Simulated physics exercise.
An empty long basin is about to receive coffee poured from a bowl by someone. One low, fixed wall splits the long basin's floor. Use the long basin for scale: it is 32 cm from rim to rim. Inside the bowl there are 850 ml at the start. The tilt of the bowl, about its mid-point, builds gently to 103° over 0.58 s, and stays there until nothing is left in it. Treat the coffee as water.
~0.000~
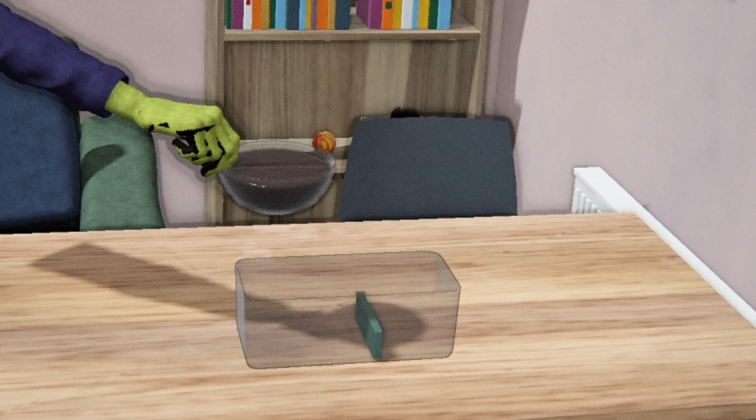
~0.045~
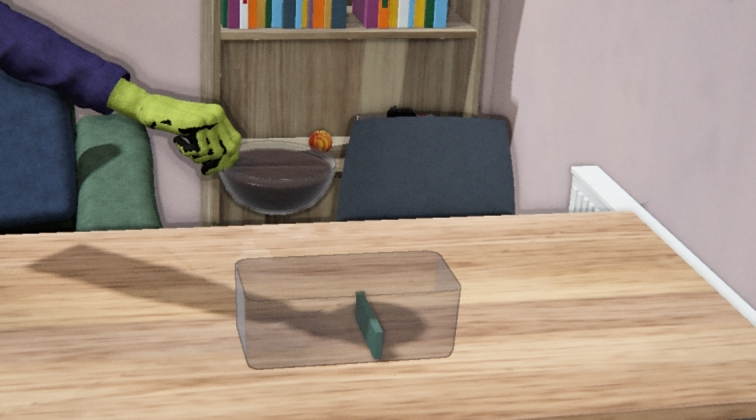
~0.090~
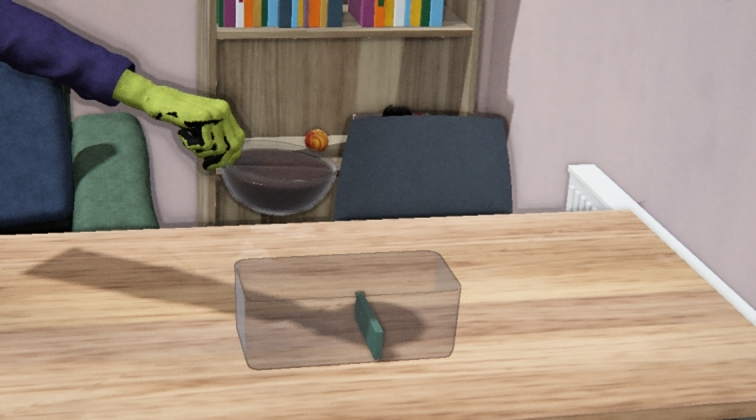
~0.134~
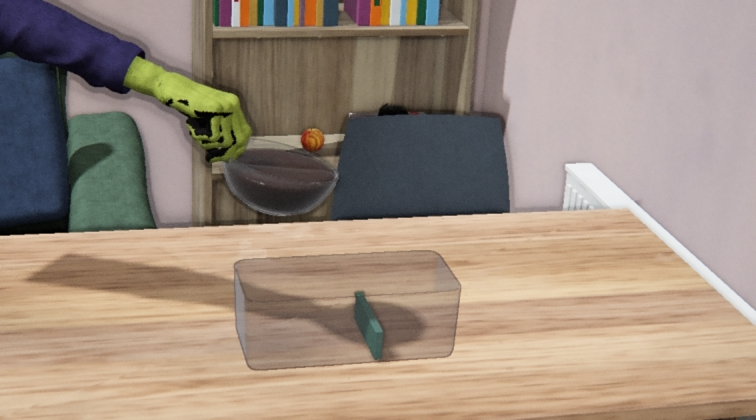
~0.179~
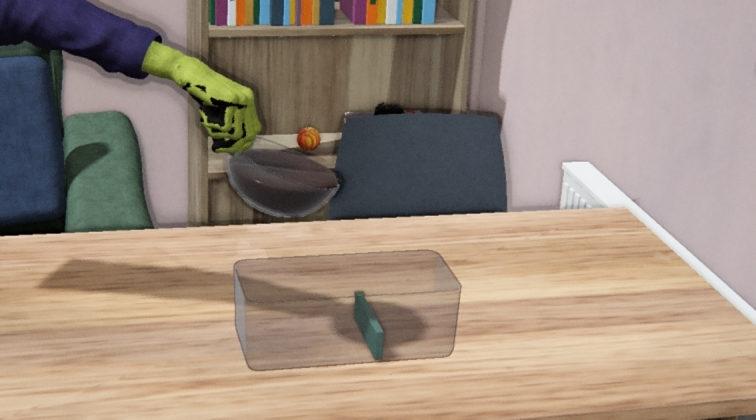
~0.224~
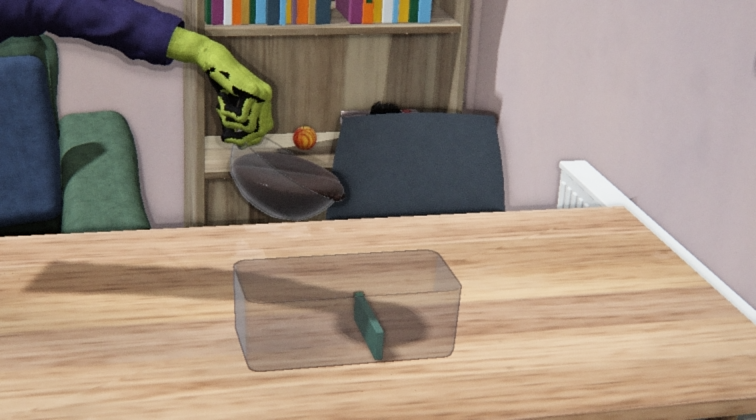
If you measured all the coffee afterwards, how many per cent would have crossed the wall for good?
Around 33 per cent would have crossed.
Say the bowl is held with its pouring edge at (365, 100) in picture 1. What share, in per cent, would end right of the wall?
Then I'd expect something near 60 per cent.
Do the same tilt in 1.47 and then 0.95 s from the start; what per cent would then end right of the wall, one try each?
Near 60 in a hundred on the first go and near 50 in a hundred on the second.
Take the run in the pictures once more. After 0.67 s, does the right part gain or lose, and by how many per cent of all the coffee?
The right part gains close to 6 per cent.
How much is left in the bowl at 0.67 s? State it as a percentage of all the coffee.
Roughly 0 percent remains.
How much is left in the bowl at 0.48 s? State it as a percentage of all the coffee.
Remaining: Near 7 % of the total.
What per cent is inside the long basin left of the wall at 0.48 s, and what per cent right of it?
About 22 left, 28 right.
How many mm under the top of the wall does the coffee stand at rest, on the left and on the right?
I'd say some 28 mm on the left and some 30 mm on the right.
After 0.48 s the tilt is 96° and 7 per cent is still to pour, 22 is left of the wall and 29 right of it.
After 0.67 s the tilt is 103° and 0 per cent is still to pour, 57 is left of the wall and 27 right of it.
After 0.87 s the tilt is 103° and 0 per cent is still to pour, 58 is left of the wall and 32 right of it.
After 1.08 s the tilt is 103° and 0 per cent is still to pour, 59 is left of the wall and 33 right of it.
In the end 59 per cent lies left of the wall, 33 right of it and 8 outside.
